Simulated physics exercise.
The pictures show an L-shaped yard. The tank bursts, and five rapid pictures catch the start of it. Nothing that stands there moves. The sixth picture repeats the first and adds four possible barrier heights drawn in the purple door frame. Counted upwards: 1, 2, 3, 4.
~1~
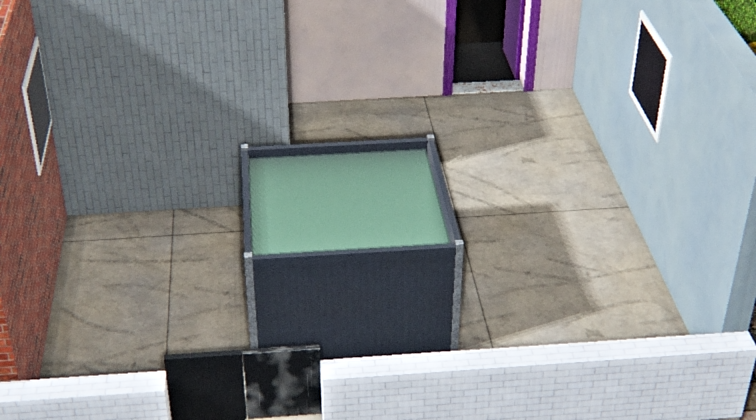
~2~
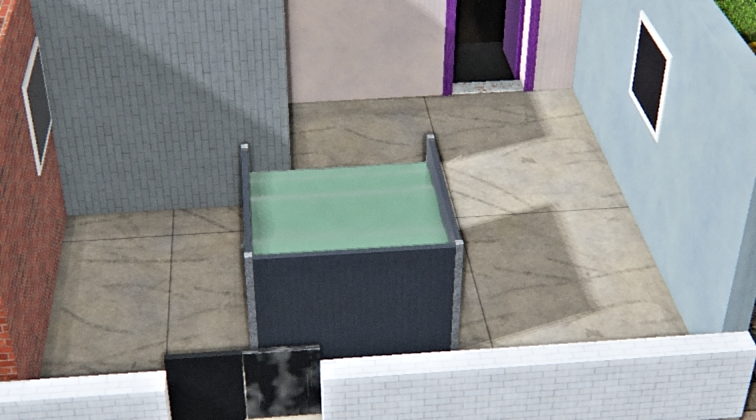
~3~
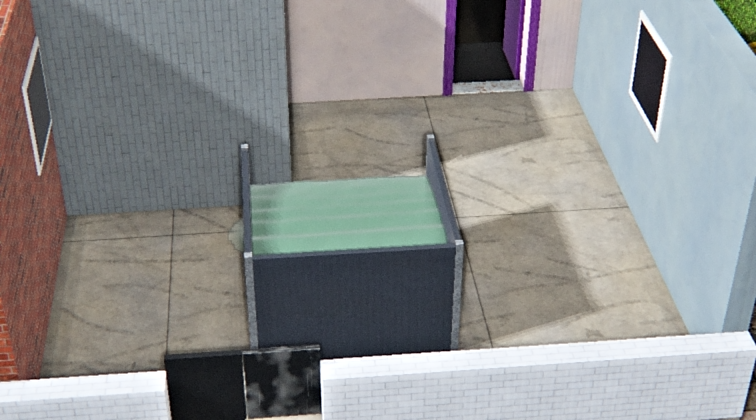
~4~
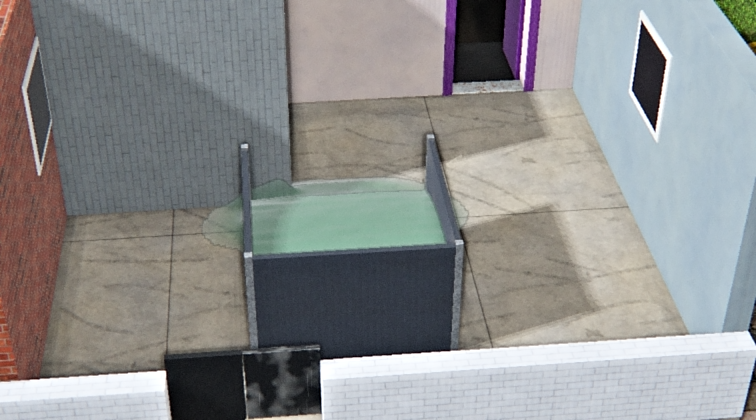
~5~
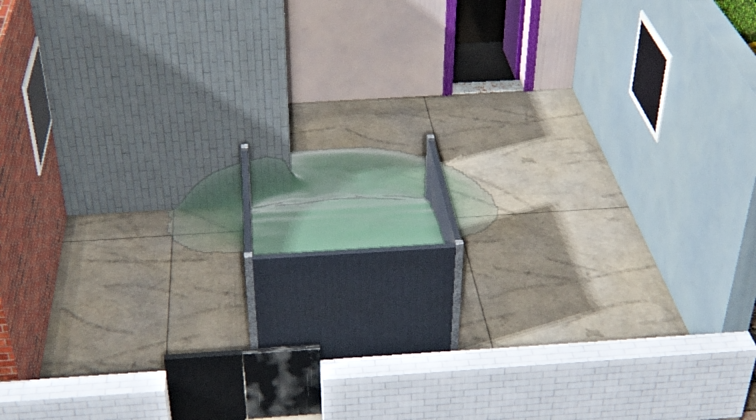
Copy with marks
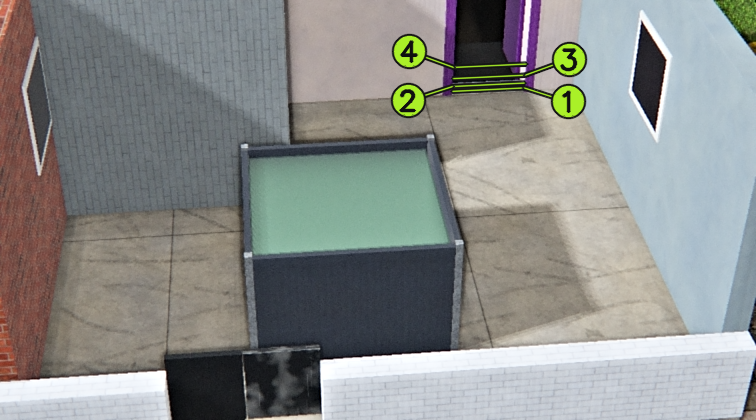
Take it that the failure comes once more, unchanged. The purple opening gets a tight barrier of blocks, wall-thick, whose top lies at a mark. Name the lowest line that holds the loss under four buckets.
The limit is 4.
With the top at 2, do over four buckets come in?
Yes, it does.
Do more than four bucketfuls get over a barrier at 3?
Yes.
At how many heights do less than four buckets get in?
One.
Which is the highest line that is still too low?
3.
On the marked copy, 1 at (488, 89); 2 at (488, 84); 3 at (489, 76); 4 at (489, 65); from the bottom up 1, 2, 3, 4.
With 1, dozens of bucketfuls pour in.
With 2, dozens of bucketfuls pour in.
With 3, about 8 bucketfuls get in.
With 4, a splash gets over, under a bucket.
